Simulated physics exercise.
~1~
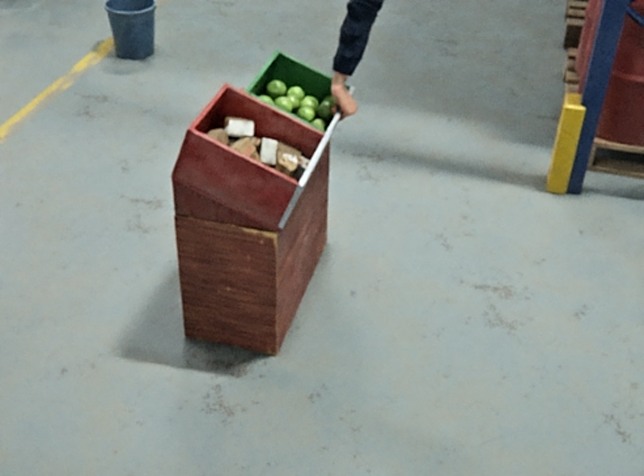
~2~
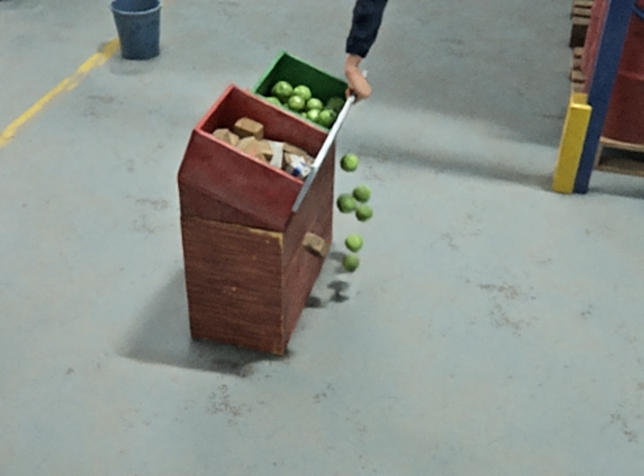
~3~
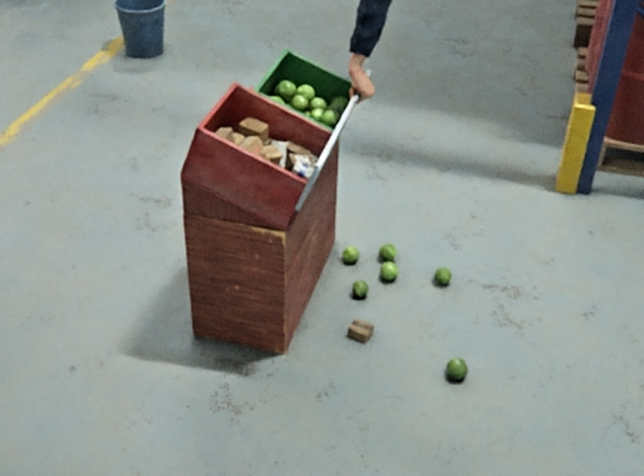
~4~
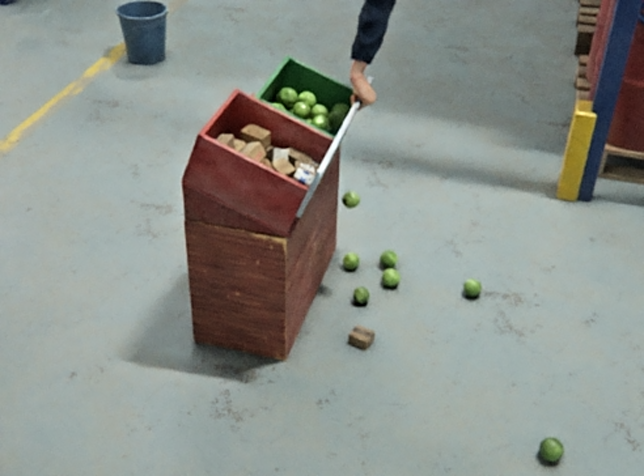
A hand raised the sliding gate on a green hopper of green apples and a red hopper of little parcels, and several apples and one parcel dropped and scattered across the floor, while most of both loads stayed inside.
